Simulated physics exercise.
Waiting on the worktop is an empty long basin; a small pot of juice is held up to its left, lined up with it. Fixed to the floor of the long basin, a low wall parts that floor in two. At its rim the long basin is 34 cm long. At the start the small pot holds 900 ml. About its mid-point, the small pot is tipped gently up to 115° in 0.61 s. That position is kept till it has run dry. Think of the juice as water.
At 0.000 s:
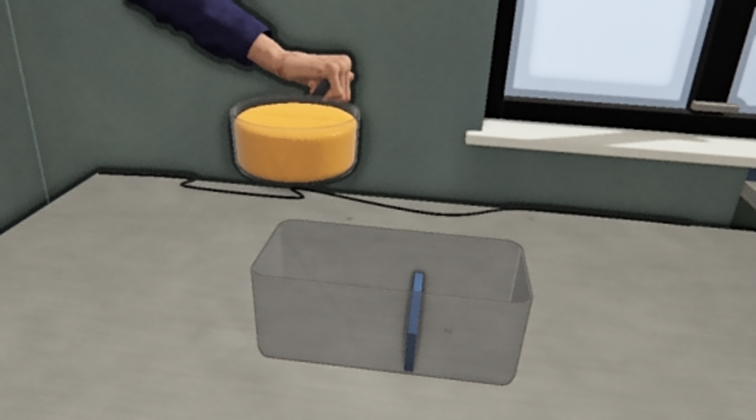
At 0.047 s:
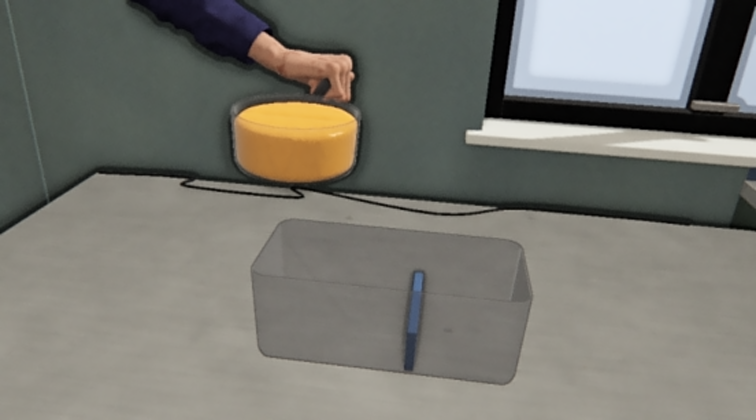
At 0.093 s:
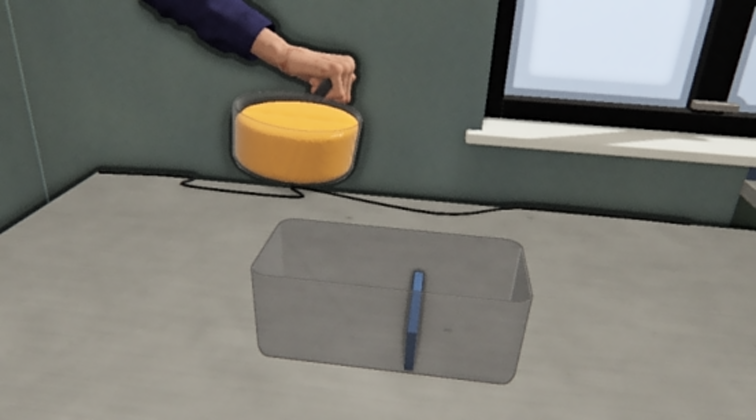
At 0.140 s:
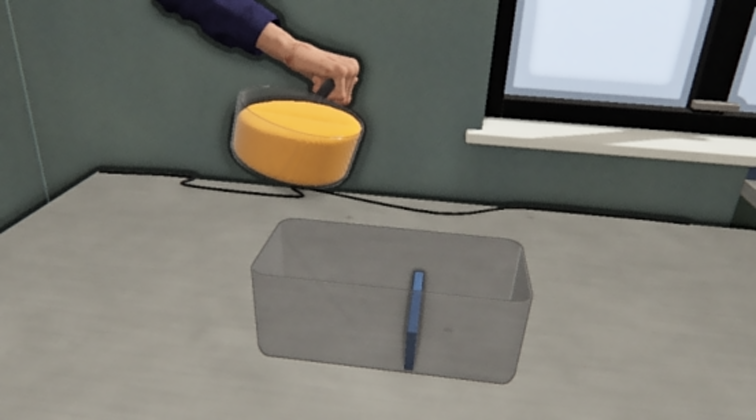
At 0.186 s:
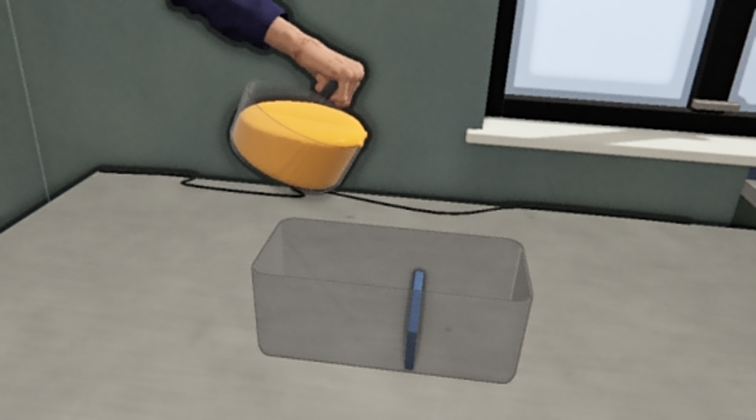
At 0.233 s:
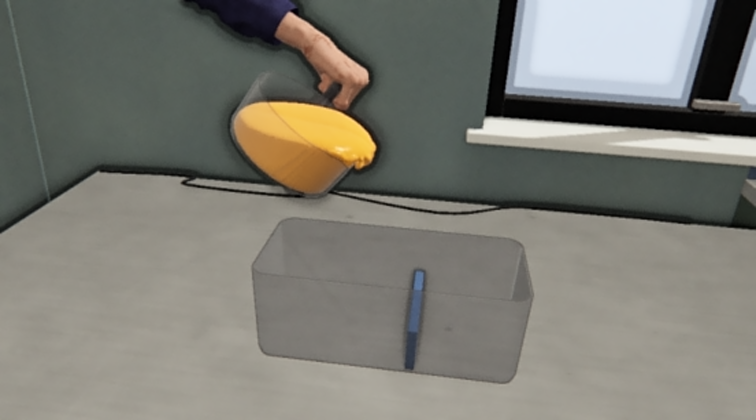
A clear pot of orange juice tilts rightward beside a hand above an empty, divided basin.
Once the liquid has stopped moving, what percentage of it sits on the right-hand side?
About 12 per cent.
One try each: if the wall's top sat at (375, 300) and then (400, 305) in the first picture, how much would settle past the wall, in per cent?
I'd put it at about 65 per cent for the first and about 35 per cent for the second.
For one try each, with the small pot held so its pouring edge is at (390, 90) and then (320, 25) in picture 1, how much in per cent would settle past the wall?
50 and 5 %.
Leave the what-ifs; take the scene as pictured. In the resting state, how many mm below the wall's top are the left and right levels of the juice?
Left side: Around 34 mm. Right side: Around 54 mm.
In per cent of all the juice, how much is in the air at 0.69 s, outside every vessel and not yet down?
Near 8 per cent, I'd say.
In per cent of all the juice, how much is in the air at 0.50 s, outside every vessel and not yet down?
42 %.
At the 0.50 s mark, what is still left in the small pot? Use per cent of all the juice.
Some 12 % of it is still there.
After 0.50 s the tilt is 105° and 13 per cent is still to pour, 38 is left of the wall and 7 right of it.
After 0.69 s the tilt is 115° and 1 per cent is still to pour, 82 is left of the wall and 9 right of it.
After 0.89 s the tilt is 115° and 0 per cent is still to pour, 80 is left of the wall and 12 right of it.
After 1.11 s the tilt is 115° and 0 per cent is still to pour, 80 is left of the wall and 12 right of it.
In the end 81 per cent lies left of the wall, 12 right of it and 7 outside.
